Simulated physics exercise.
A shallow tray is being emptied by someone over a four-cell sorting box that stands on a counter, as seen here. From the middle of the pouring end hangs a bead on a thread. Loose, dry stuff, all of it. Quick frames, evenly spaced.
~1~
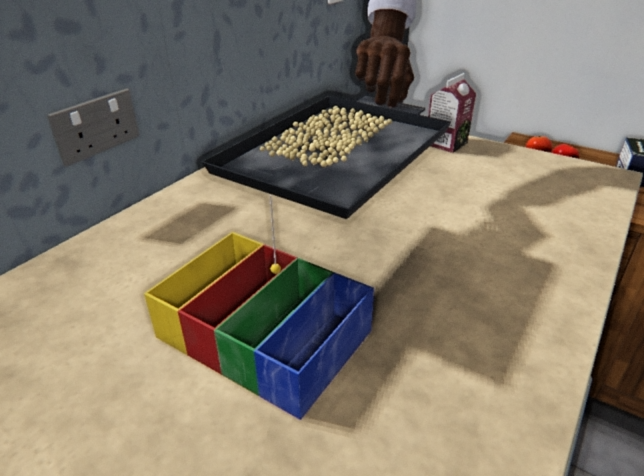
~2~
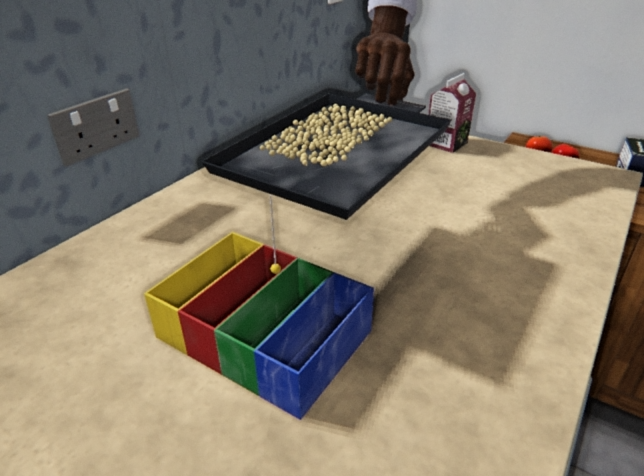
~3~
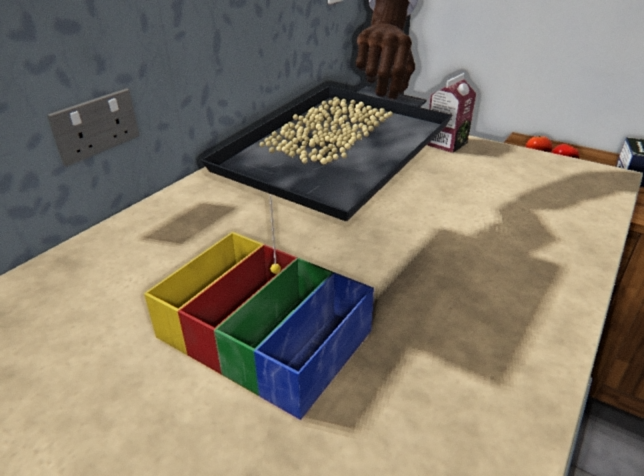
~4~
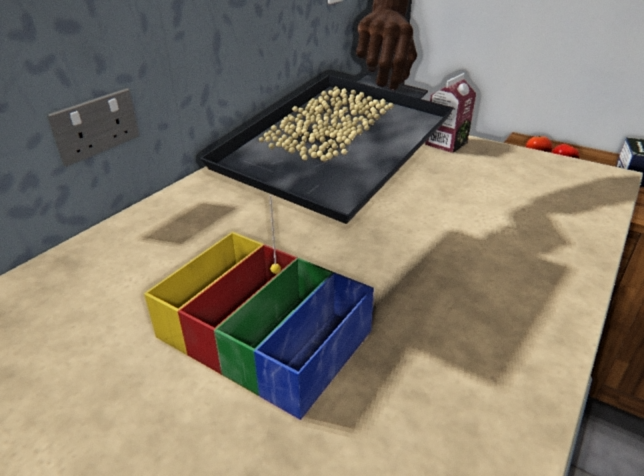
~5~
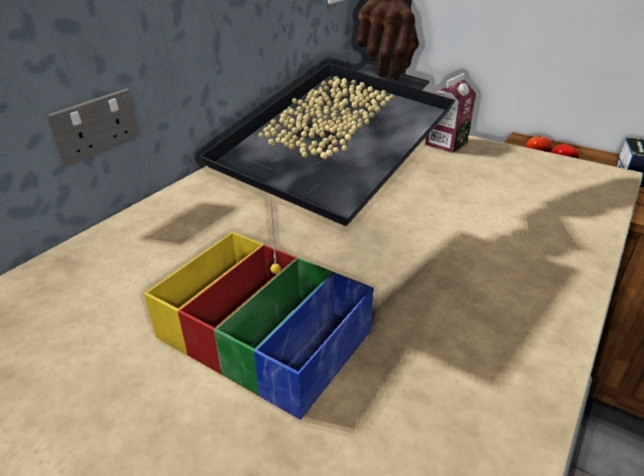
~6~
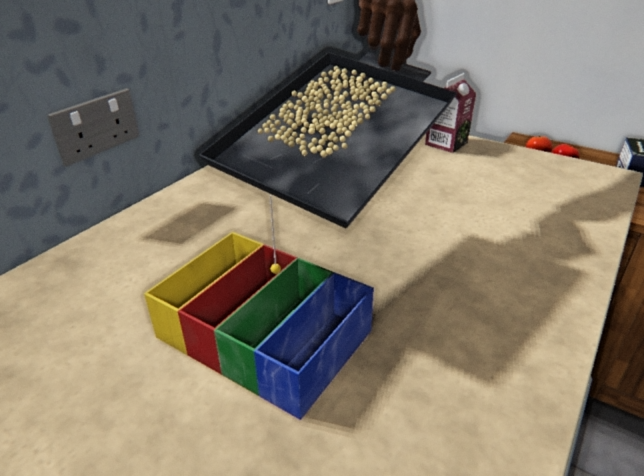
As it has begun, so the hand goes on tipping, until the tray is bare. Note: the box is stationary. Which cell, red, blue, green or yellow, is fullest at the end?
The blue cell is fullest at the end.
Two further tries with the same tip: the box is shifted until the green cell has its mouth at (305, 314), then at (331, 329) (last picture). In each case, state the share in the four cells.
100 and 100 in a hundred, in turn.
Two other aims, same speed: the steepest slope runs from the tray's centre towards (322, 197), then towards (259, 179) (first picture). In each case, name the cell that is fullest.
First: The blue cell. Second: The yellow one.
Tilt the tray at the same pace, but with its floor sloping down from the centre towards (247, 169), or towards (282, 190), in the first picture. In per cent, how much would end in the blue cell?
About 0 % and 10 %.
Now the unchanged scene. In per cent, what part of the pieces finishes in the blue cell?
About 70 in every hundred pieces.
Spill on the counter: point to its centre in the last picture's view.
The middle is around (382, 417).
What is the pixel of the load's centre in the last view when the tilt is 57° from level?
The middle of the load sits near (336, 231).
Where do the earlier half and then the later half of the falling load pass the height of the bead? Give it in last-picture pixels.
The opening part goes through (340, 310); what follows goes through (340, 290).
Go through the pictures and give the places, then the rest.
The first picture shows corners of the pouring end (208, 161) and (347, 205), level; middle of the load (334, 135), soya beans; bead on its thread (276, 269); yellow cell (166, 320); red cell (200, 338); green cell (237, 359); blue cell (278, 381).
The second picture shows corners of the pouring end (208, 161) and (347, 206), level; middle of the load (334, 133).
The third picture shows corners of the pouring end (208, 159) and (347, 208), tipped barely, lowest at the right corner; middle of the load (334, 129).
The fourth picture shows corners of the pouring end (207, 157) and (347, 211), tipped a little, lowest at the right corner; middle of the load (334, 122).
The fifth picture shows corners of the pouring end (206, 156) and (347, 214), tipped a little, lowest at the right corner; middle of the load (334, 115).
The sixth picture shows corners of the pouring end (206, 154) and (347, 217), tipped a little, lowest at the right corner; middle of the load (334, 110); yellow cell (166, 320); red cell (200, 338); green cell (237, 359); blue cell (278, 381).
Just after the last frame, tray tipped steeply; roughly two thirds on the tray; about a tenth in the blue cell; just a few in the green cell; roughly a quarter falling or outside the box.
A moment on, tray tipped right over; about a tenth on the tray; roughly half in the blue cell; just a few in the green cell; roughly a third falling or outside the box.
Further on, tray tipped past a quarter turn; the larger part in the blue cell; just a few in the green cell; just a few in the red cell; roughly a quarter falling or outside the box.
When it is over, tray tipped past a quarter turn; the larger part in the blue cell; just a few in the green cell; just a few in the red cell; not one in the yellow cell; roughly a quarter outside the box.
